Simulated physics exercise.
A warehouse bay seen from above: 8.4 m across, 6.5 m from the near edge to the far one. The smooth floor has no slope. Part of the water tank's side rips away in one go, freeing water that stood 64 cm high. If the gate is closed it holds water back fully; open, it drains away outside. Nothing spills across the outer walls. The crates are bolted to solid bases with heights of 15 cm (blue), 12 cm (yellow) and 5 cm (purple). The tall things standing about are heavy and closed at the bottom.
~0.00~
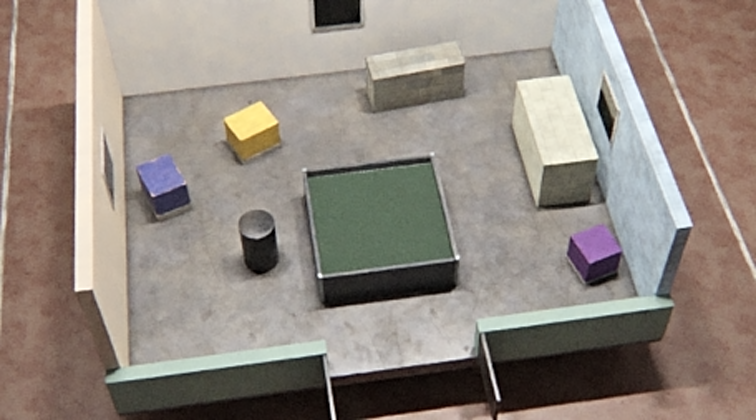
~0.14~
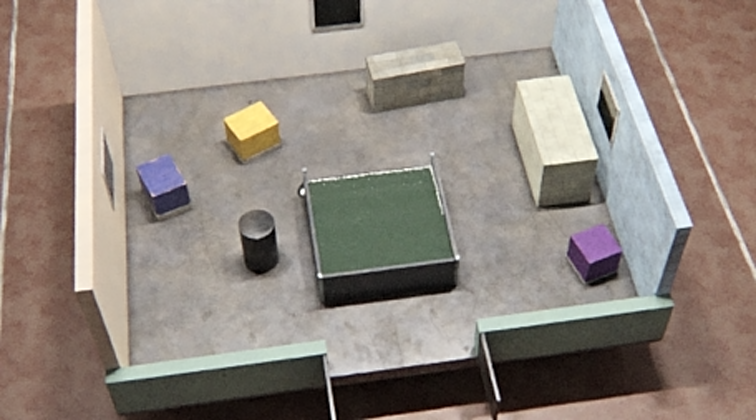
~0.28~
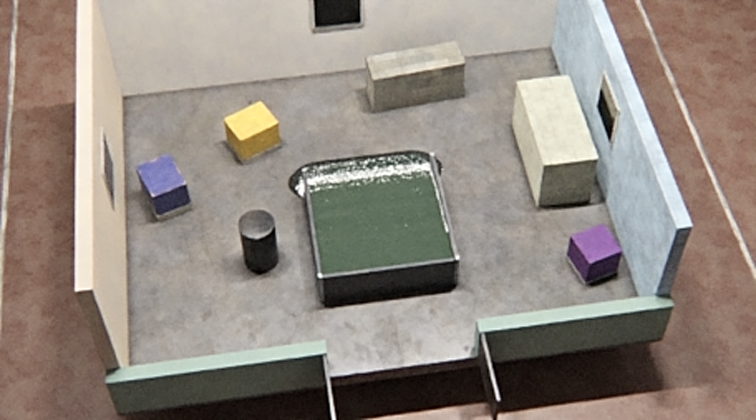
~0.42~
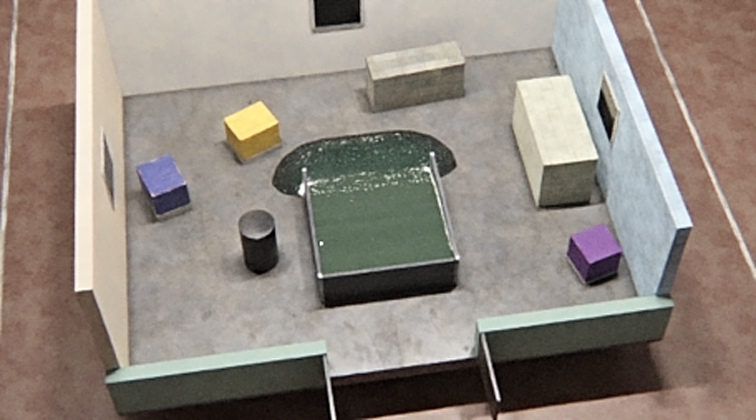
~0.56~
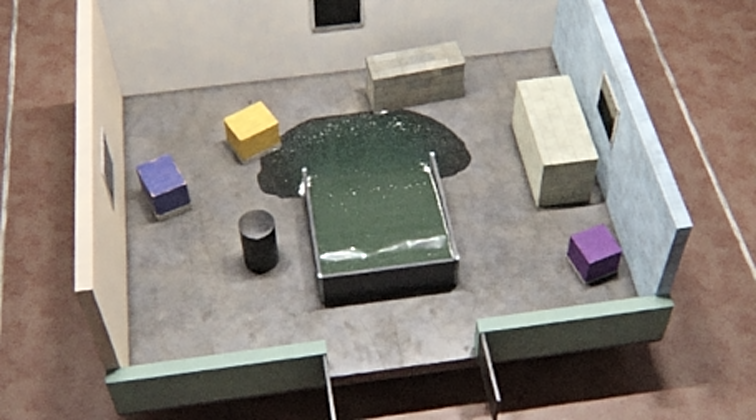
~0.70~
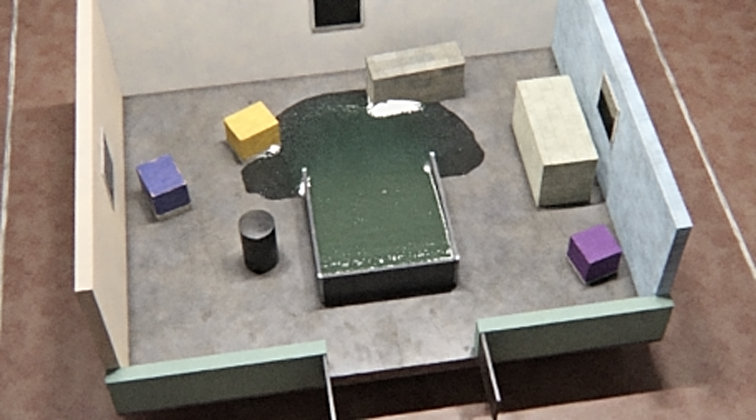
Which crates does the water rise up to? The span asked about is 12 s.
The blue crate is soaked; the yellow crate is wetted; the purple crate is soaked.
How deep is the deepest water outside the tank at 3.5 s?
Up to some 32 cm.
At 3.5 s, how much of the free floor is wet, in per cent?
Some 50 per cent of it.
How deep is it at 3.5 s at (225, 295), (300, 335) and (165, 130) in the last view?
In that order: 0, 0 and 6 cm.
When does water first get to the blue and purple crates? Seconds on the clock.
Blue 1.8 s, purple 3.8 s.
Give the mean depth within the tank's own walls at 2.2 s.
Roughly 22 cm on average.
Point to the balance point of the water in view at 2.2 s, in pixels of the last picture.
Around (362, 160).
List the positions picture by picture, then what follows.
In the first picture, the water tank at (379, 216) is whole and still, 64 cm deep.
In the second picture, the front is at (302, 194), 1.2 m from the gap at (369, 181); 0.6 m2 of floor is under water; 64 cm left at the back of the water tank.
In the third picture, water pours out at (369, 183) and has run 1.4 m, to (296, 179); deepest outside 32 cm, 64 cm at the water tank's back.
In the fourth picture, water pours out at (369, 184) and has run 1.7 m, to (284, 165); deepest outside 31 cm, 64 cm at the water tank's back.
In the fifth picture, the front is at (281, 141), 2.0 m from the gap at (369, 185); 5.2 m2 of floor is under water; 62 cm left at the back of the water tank.
In the sixth picture, the front is at (307, 102), 2.5 m from the gap at (369, 185); 6.8 m2 of floor is under water; 54 cm left at the back of the water tank.
After 1.4 s water covers 25 % of the floor and is deepest (40 cm) near (328, 73); blue plinth not reached, yellow plinth reached, purple plinth not reached.
After 2.2 s water covers 35 % of the floor and is deepest (40 cm) near (310, 81); blue plinth reached, yellow plinth reached, purple plinth not reached.
After 3.5 s water covers 50 % of the floor and is deepest (32 cm) near (132, 95); blue plinth reached, yellow plinth reached, purple plinth not reached.
After 7.0 s water covers 90 % of the floor and is deepest (18 cm) near (544, 48); blue plinth reached, yellow plinth reached, purple plinth reached.
After 12.0 s water covers 100 % of the floor and is deepest (12 cm) near (595, 327); highest at the blue plinth 22 cm, highest at the yellow plinth 19 cm, highest at the purple plinth 14 cm.
